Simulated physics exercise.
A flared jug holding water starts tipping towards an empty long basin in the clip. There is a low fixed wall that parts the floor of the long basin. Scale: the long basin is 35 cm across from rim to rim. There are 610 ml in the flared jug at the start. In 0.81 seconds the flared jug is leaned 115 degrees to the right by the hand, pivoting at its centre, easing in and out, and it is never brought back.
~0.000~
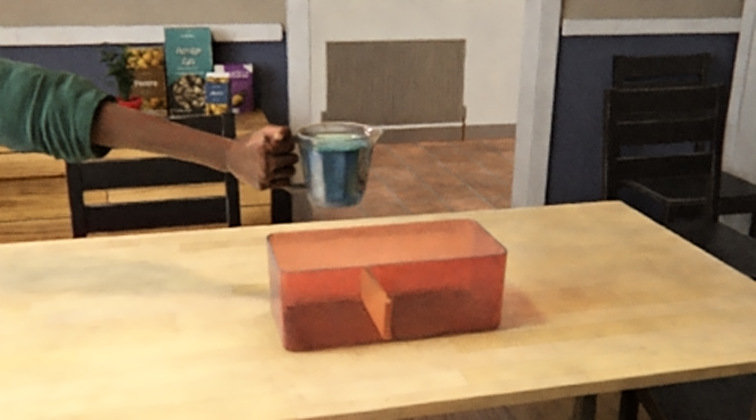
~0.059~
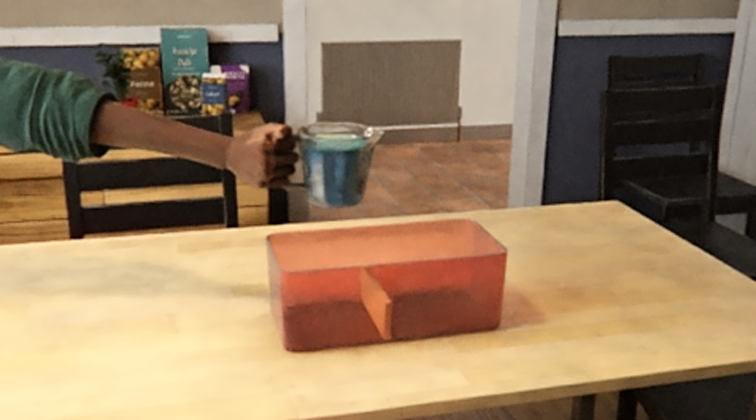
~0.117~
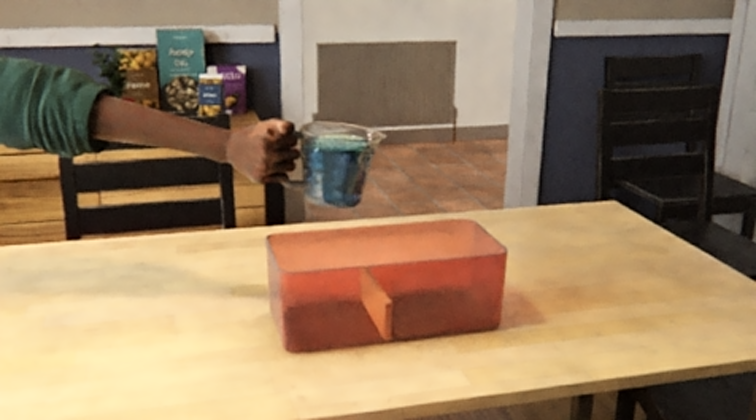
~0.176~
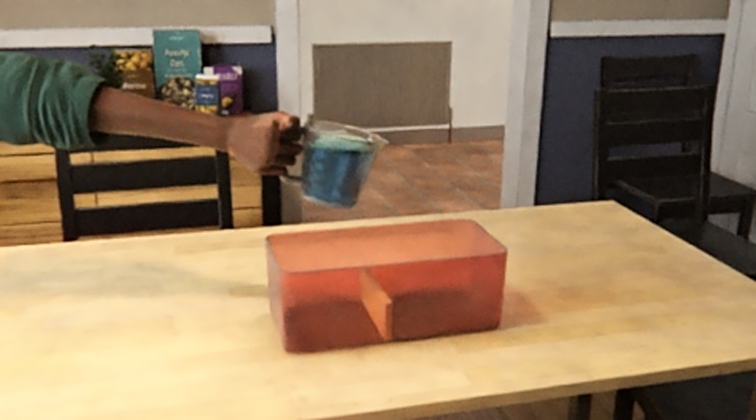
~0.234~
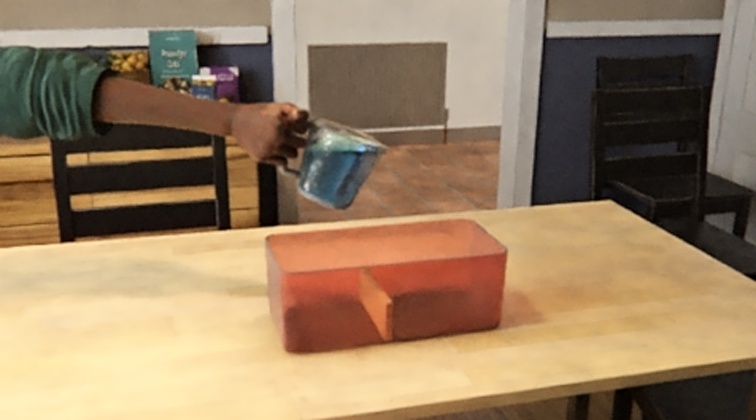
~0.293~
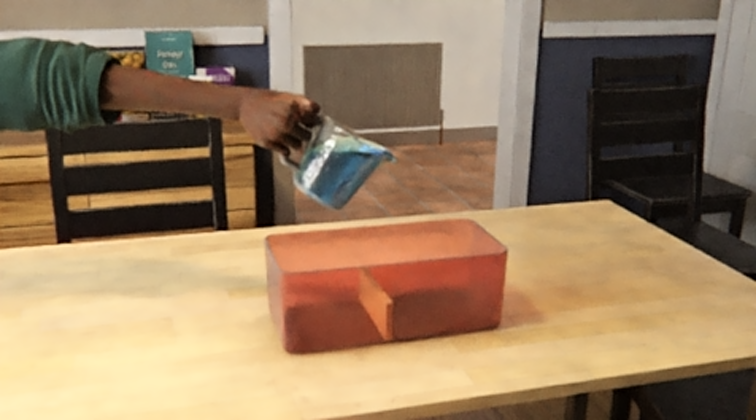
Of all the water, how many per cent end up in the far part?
Roughly 96 per cent.
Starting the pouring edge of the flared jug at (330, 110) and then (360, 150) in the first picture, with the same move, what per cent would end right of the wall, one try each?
30 in a hundred, followed by 70 in a hundred.
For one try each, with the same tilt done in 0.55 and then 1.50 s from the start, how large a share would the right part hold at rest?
Around 95 per cent first, around 100 per cent next.
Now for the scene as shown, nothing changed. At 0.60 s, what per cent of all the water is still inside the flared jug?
At that time about 40 in a hundred parts are still held.
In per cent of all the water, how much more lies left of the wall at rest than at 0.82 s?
Near 0 percent, give or take.
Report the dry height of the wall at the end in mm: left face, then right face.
The left side gives some 60 mm, the right side some 40 mm.
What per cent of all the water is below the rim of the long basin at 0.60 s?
Near 34 in a hundred.
After 0.60 s the tilt is 97° and 40 per cent is still to pour, 0 is left of the wall and 34 right of it.
After 0.82 s the tilt is 115° and 2 per cent is still to pour, 2 is left of the wall and 90 right of it.
After 1.06 s the tilt is 115° and 0 per cent is still to pour, 3 is left of the wall and 97 right of it.
After 1.31 s the tilt is 115° and 0 per cent is still to pour, 3 is left of the wall and 97 right of it.
In the end 3 per cent lies left of the wall, 96 right of it and 1 outside.
